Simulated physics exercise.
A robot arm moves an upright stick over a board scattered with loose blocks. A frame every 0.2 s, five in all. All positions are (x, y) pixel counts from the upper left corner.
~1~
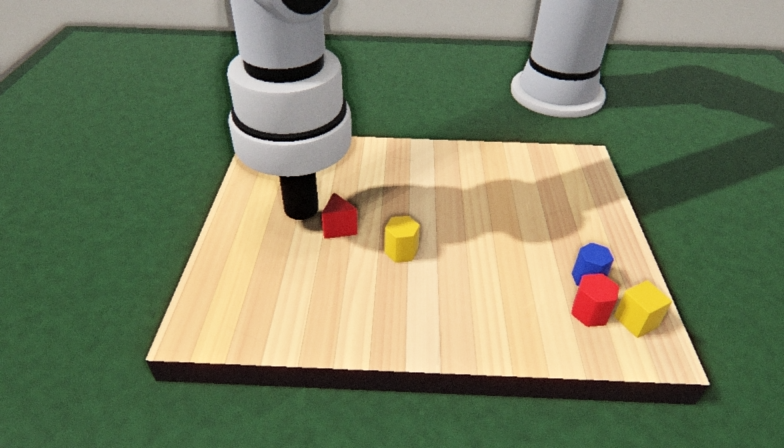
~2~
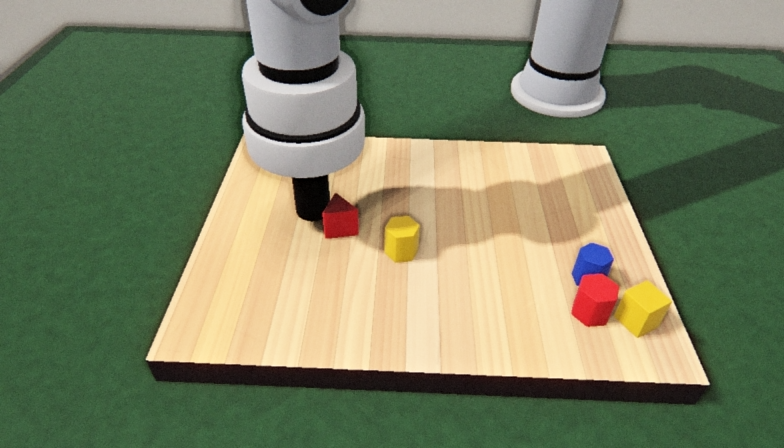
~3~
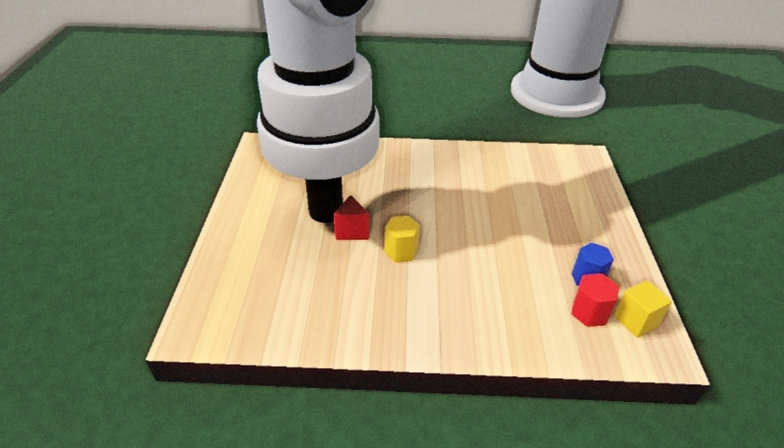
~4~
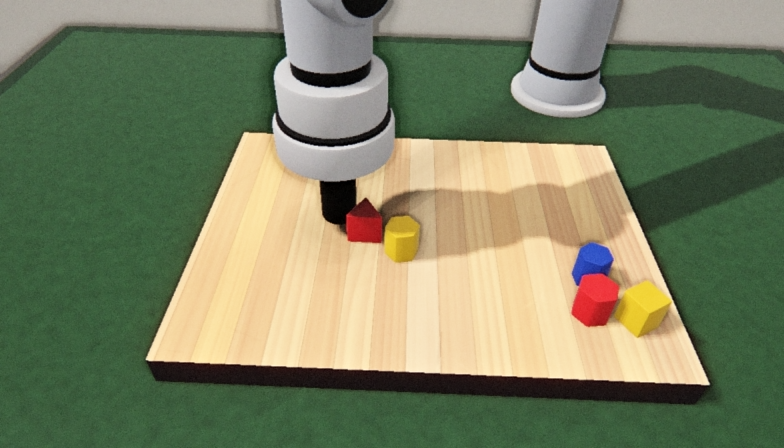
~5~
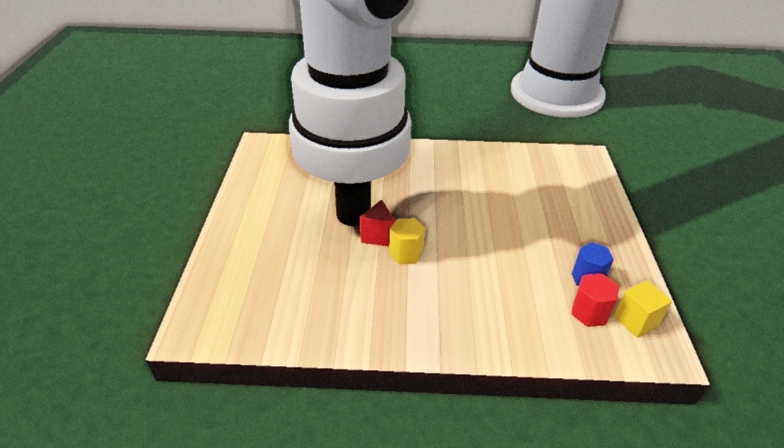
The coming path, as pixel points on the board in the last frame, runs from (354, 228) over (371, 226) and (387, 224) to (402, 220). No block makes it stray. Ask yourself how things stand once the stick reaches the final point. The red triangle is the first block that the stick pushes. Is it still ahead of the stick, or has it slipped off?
The block lies off to the side or behind.
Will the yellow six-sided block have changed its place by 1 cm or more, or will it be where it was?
It ends up somewhere else.
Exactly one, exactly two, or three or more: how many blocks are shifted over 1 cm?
Total moved: Two.
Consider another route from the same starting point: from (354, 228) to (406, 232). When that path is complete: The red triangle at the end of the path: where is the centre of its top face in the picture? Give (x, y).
Around pixel (433, 217).
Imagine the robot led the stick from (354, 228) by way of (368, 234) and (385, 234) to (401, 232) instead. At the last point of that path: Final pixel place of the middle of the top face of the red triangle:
At roughly (428, 216).
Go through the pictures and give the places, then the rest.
In the first picture, lower end of the stick at (302, 210), tops of blocks, red triangle at (338, 204), yellow six-sided block at (403, 226).
In the second picture, stick at (314, 212), blocks as before.
In the third picture, stick at (326, 213), red triangle at (351, 207).
In the fourth picture, stick at (340, 215), red triangle at (365, 210).
In the fifth picture, stick at (354, 216), red triangle at (379, 212), yellow six-sided block at (408, 228).
On the path given first. Halfway along, stick at (379, 213); red triangle at (402, 212), turned 15° clockwise; yellow six-sided block at (421, 234), turned 30° clockwise.
At the end, stick at (403, 208); red triangle at (414, 212), turned 30° clockwise; yellow six-sided block at (425, 236), turned 45° clockwise.
